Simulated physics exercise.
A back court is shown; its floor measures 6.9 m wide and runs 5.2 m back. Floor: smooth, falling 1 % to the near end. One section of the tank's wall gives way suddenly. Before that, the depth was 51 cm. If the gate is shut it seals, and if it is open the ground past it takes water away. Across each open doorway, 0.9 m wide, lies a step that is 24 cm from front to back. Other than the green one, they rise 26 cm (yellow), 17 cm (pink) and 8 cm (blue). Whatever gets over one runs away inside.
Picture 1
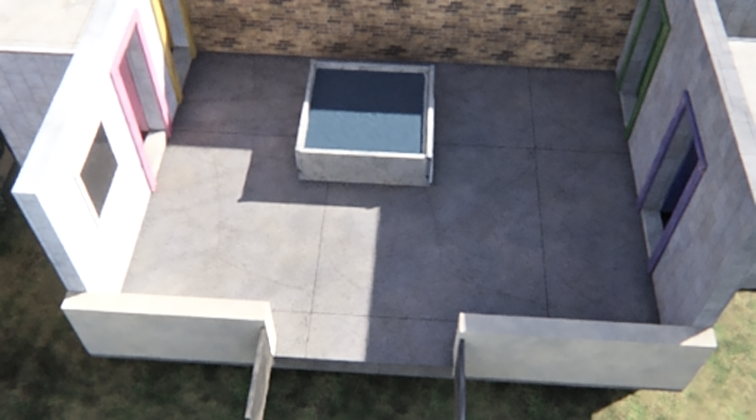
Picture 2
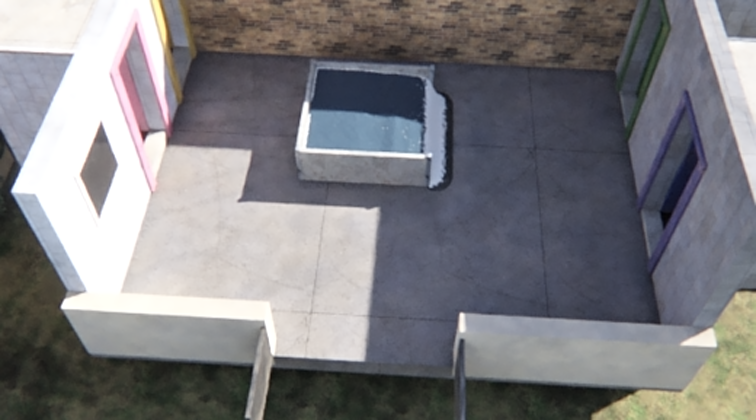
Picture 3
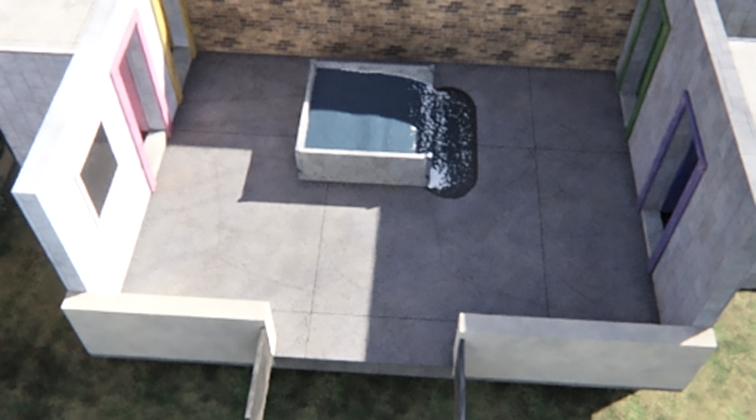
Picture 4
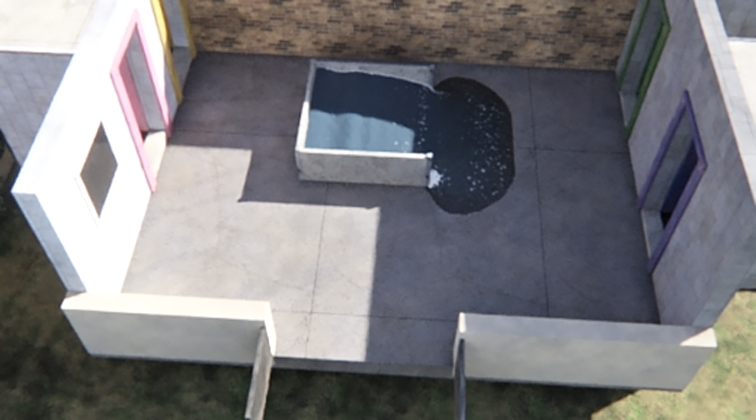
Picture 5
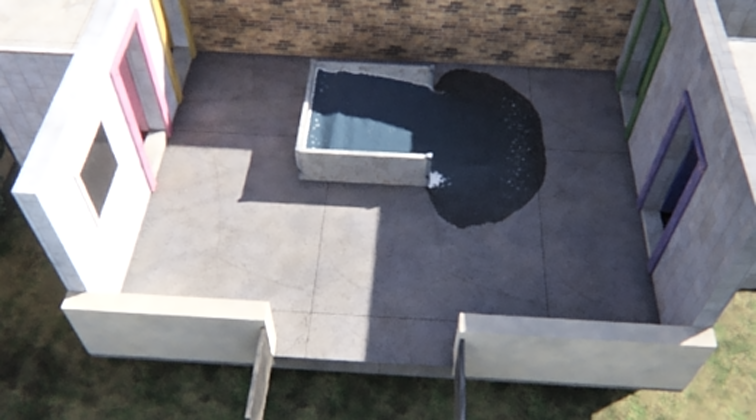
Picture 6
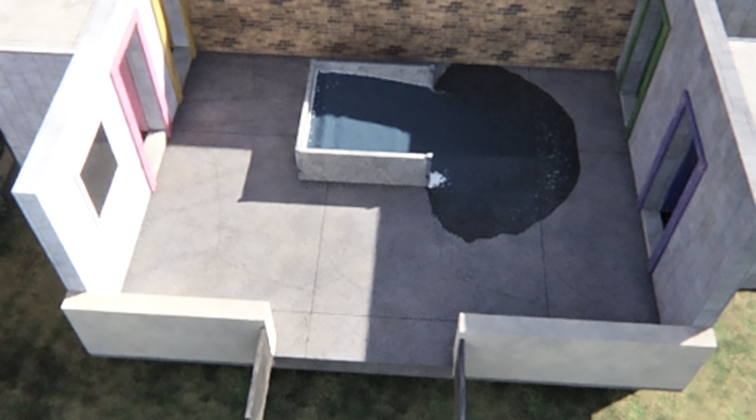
Water pouring from the right side of a raised tank in a walled courtyard, spreading across the grey floor in a widening dark pool.
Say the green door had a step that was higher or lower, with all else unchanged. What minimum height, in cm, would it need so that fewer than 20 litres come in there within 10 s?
About 19 cm.
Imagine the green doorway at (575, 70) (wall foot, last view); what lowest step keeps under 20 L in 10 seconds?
About 16 cm.
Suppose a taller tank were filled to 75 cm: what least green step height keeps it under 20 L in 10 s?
Some 30 cm.
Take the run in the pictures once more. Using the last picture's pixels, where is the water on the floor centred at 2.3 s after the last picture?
The balance point sits at roughly (519, 166).
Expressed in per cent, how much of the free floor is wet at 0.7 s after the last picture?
I'd estimate about 30 percent.
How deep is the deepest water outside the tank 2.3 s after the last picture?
About 28 cm at most.
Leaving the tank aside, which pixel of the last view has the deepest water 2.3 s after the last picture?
Around (662, 348).
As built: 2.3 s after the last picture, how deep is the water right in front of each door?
Door by door, in centimetres - green 20, yellow 0, pink 0, blue 15.
Then, 0.7 s after the last picture water covers 30 % of the floor, deepest (26 cm) near (629, 161); 12 cm at the green door, 11 litres in over its 5 cm step.
Then, 2.3 s after the last picture water covers 35 % of the floor, deepest (28 cm) near (662, 348); 20 cm at the green door, 153 litres in over its 5 cm step.
Then, 9.3 s after the last picture water covers 85 % of the floor, deepest (8 cm) near (110, 328); 2 cm at the green door, 244 litres in over its 5 cm step.
At the green door as built, the water peaked near 23 cm, 1.7 s after the last picture.
With a step of 15.5 cm, 49 litres would have come in within the 10 s; with 21.5 cm, 8 litres. So under 20 litres takes about 19 cm.
